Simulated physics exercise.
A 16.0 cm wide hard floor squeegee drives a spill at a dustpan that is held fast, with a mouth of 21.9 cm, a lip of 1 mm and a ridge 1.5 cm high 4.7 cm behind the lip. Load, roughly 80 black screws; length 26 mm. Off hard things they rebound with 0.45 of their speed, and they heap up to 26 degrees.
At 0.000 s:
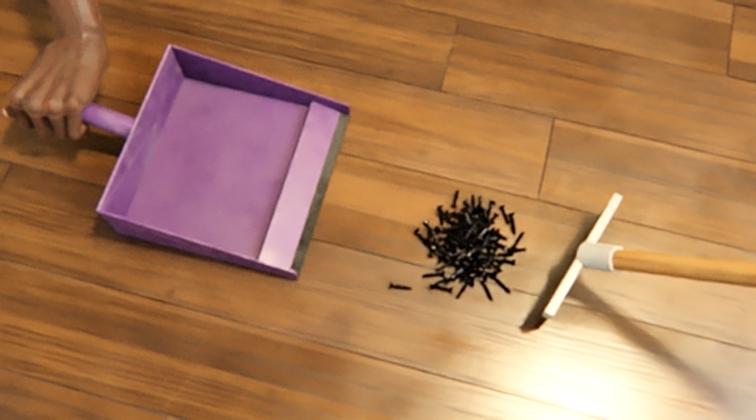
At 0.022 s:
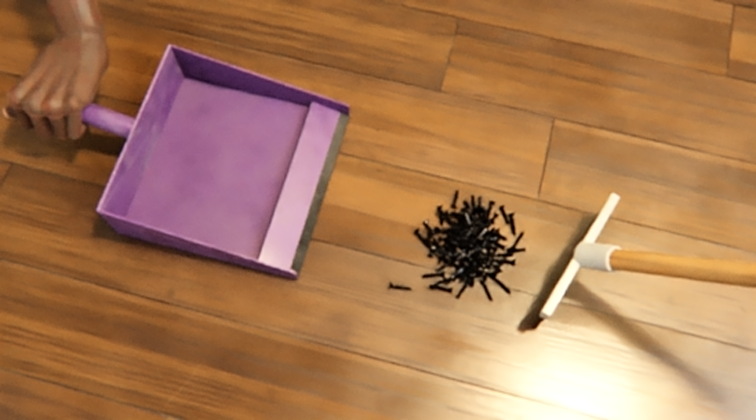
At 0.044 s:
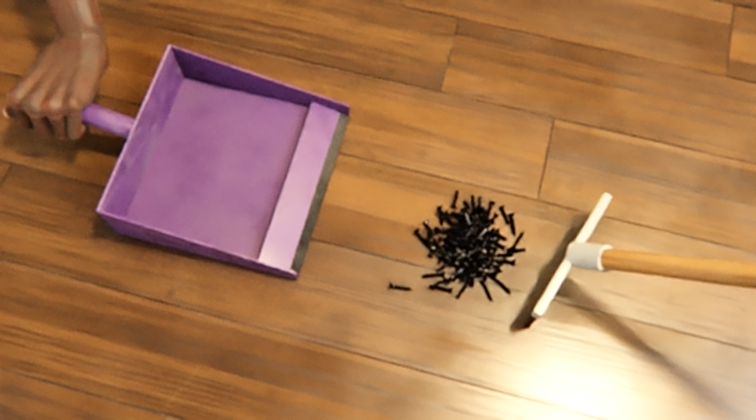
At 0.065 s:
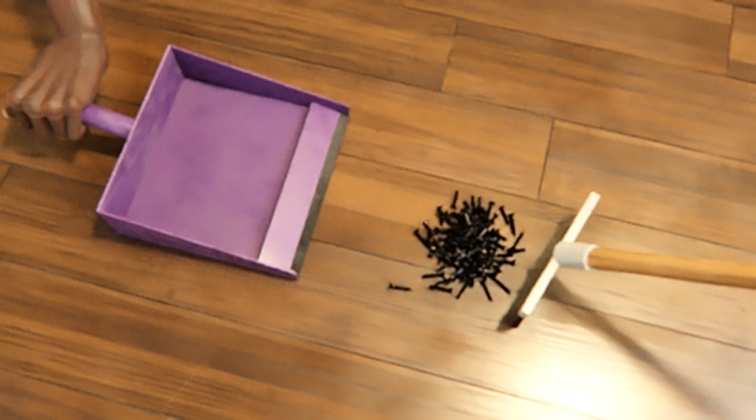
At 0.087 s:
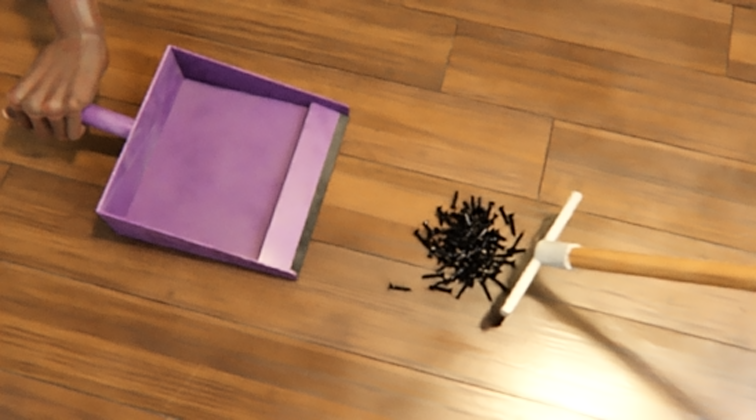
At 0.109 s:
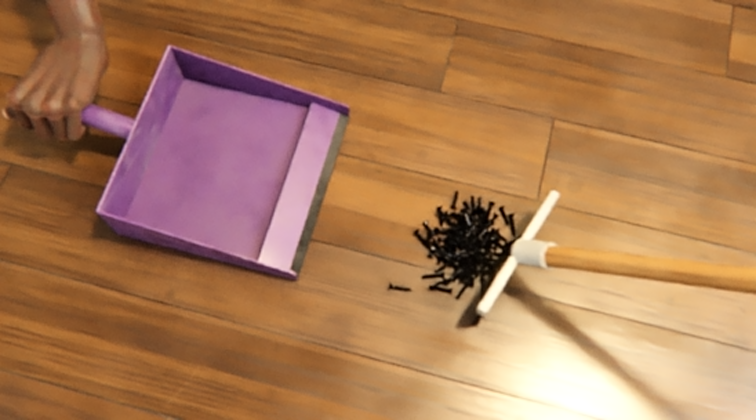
The clip opens on a wooden floor where a hand at the left holds a purple dustpan still, with a pile of small black screws between it and a white-headed squeegee. The squeegee slides left across the boards, closing the gap until its blade presses into the pile's right edge.
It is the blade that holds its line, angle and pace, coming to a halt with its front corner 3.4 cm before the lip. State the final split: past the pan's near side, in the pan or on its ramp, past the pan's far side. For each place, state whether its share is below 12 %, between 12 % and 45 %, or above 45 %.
Past the pan's near side: A slim portion; in the pan or on its ramp: A middling portion; past the pan's far side: A slim portion.
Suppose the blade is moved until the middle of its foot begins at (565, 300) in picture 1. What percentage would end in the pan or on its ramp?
Estimate: Near 15 %.
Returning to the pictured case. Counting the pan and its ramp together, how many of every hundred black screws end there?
I'd say around 40 percent.
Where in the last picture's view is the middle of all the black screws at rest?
Approximately (326, 193) in the last picture.
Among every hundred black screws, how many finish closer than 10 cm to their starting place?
Around 5 per cent, give or take.
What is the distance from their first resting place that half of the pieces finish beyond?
It works out to roughly 18 cm.
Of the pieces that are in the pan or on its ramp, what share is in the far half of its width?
Estimate: Close to 30 %.
After 0.20 s, middle of the blade 13 cm from the lip; 0 % over the lip, far side 0 %, near side 0 %.
After 0.26 s, middle of the blade 7 cm from the lip; 0 % over the lip, far side 0 %, near side 0 %.
After 0.46 s, middle of the blade 6 cm from the lip; 45 % over the lip, far side 0 %, near side 0 %.
In the end, at 1.6 s, near side 0 %, pan 40 %, far side 5 %, in front of the lip or behind the blade 55 %.
